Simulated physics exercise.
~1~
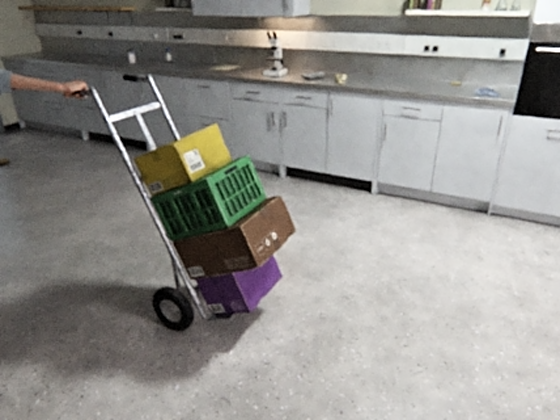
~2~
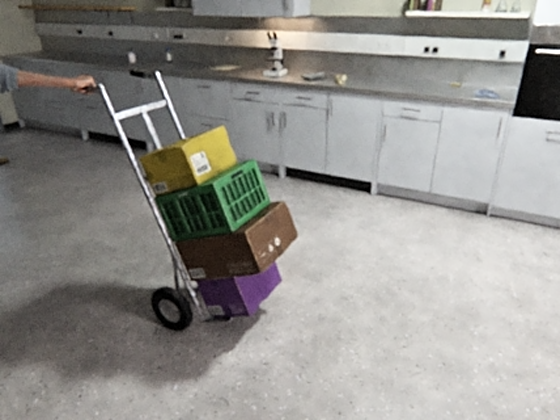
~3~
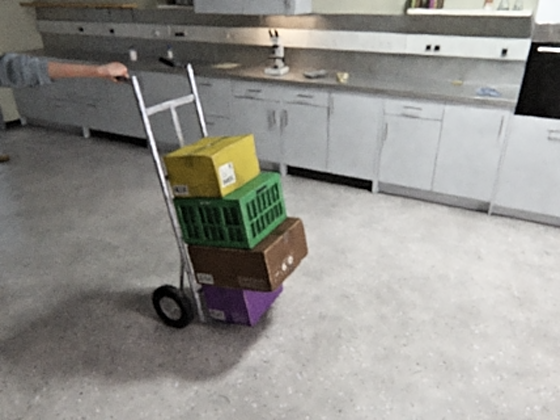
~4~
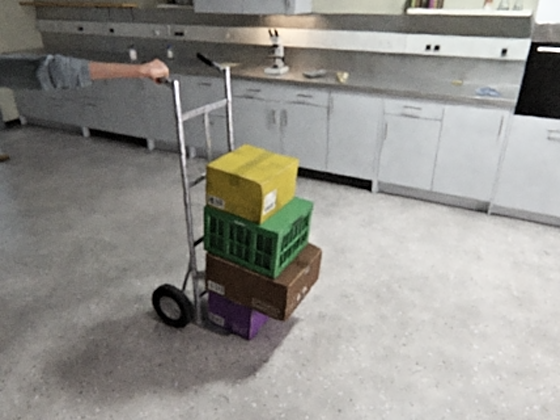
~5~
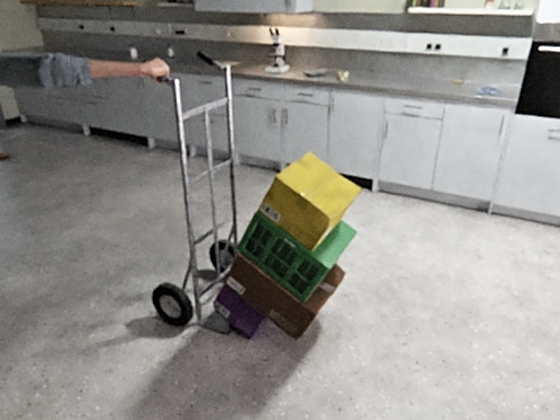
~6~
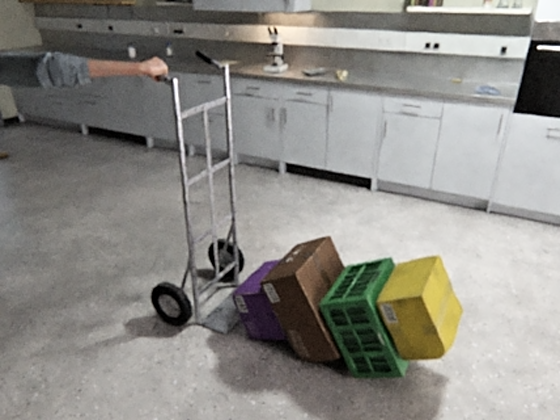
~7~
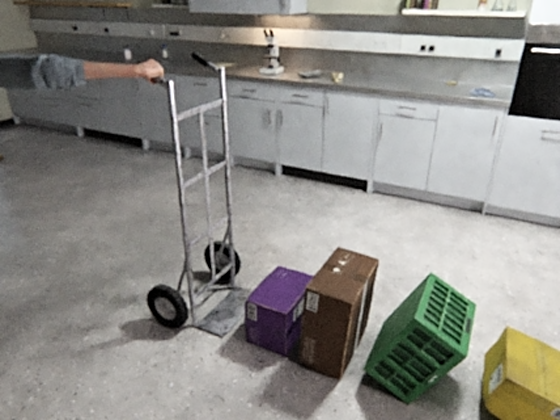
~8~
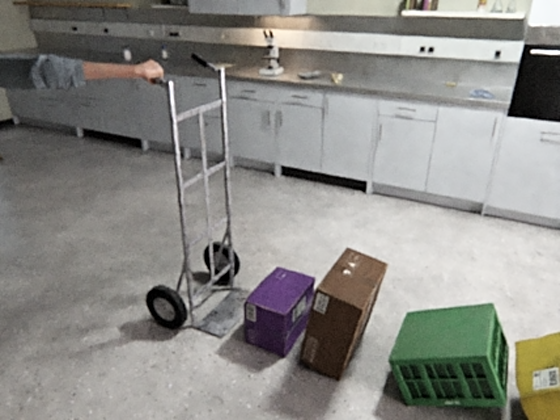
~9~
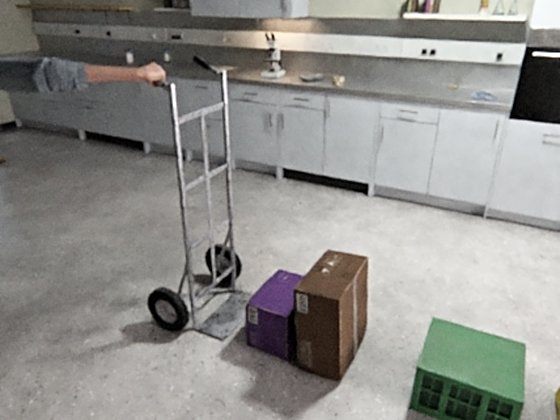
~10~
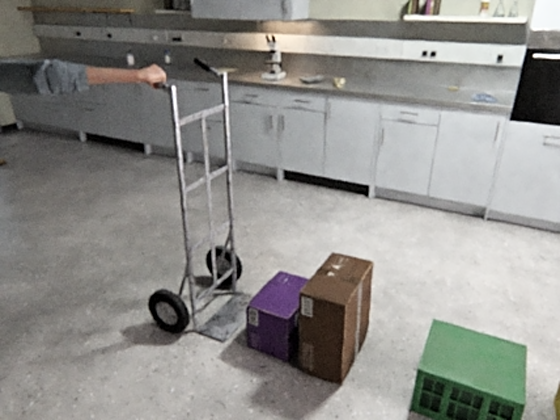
The video shows a hand tipping a hand truck stacked with purple, brown, green and yellow containers upright in a room with cabinets. The stack topples off to the right, and the containers end up on the floor, the purple and brown ones close together near the empty truck.
